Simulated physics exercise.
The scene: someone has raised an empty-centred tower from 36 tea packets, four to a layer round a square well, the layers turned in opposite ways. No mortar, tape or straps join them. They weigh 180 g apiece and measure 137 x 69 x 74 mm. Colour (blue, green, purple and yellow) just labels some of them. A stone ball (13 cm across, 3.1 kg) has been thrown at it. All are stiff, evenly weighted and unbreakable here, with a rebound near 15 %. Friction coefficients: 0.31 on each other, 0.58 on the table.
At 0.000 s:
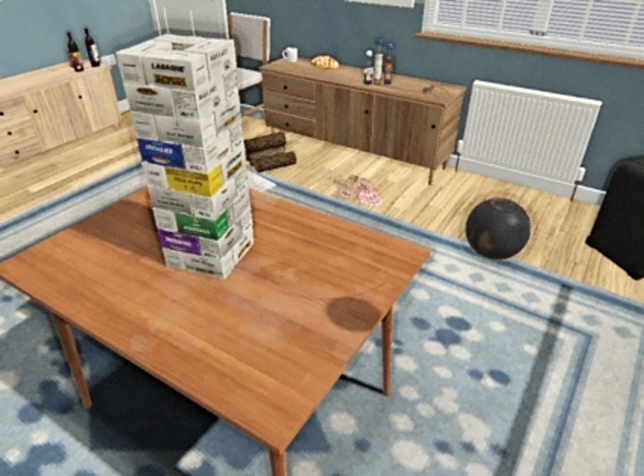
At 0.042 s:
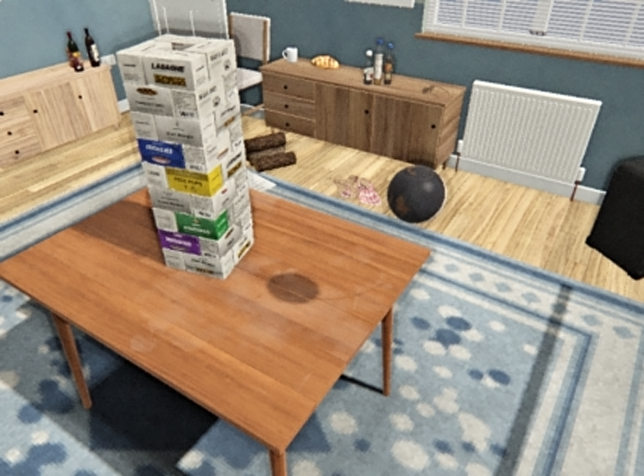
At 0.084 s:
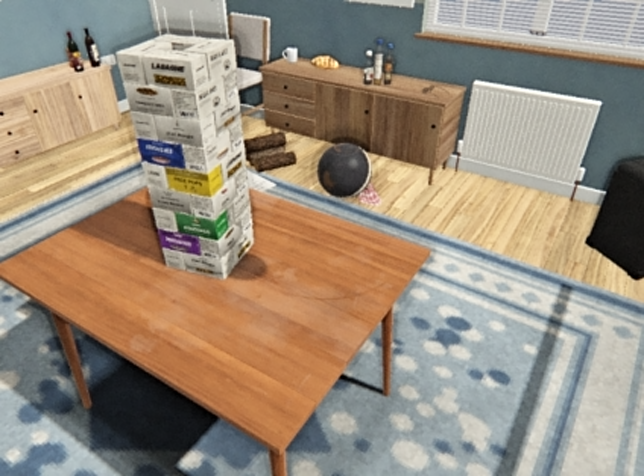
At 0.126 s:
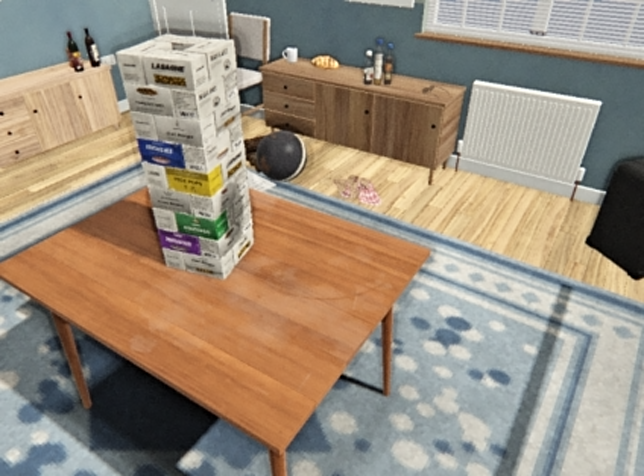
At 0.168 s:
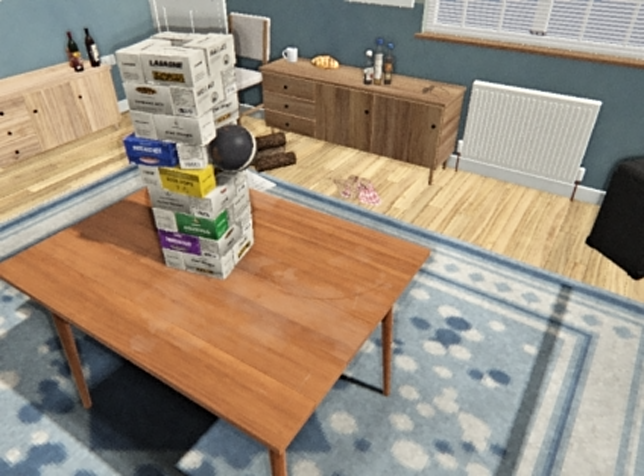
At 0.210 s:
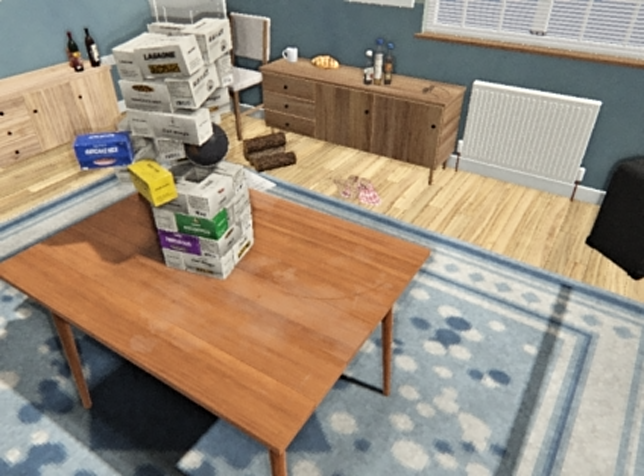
In a living room, a dark ball flies leftward above a wooden table toward a tall stack of mostly white boxes. It strikes the stack's right side, pushing the blue box out to the left, then the yellow one shifts and twists as the upper boxes lean and separate above the steadier lower layers.
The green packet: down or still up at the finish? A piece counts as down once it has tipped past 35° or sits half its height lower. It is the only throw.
That packet holds its level.
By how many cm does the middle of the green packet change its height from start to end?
About 0 cm lower.
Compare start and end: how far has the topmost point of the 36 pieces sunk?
About 37 cm.
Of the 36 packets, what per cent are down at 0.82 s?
By then 70 per cent.
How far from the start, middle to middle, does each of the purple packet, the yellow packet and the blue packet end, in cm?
Moved: Purple 0, yellow 170, blue 260.
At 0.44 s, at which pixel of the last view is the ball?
Around (112, 132).
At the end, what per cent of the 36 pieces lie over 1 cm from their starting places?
75 per cent.
After 0.44 s, ball still moving; 22 of the 36 packets down; green packet unmoved; yellow packet 28° from how it stood, 27 cm lower.
After 0.82 s, ball still moving; 26 of the 36 packets down; green packet unmoved; yellow packet upside down.
In the end (1.7 s), ball rolling away; 26 of the 36 packets down; green packet unmoved; blue packet on its side; yellow packet on its side. From the last view, middles, green packet near (201, 221).
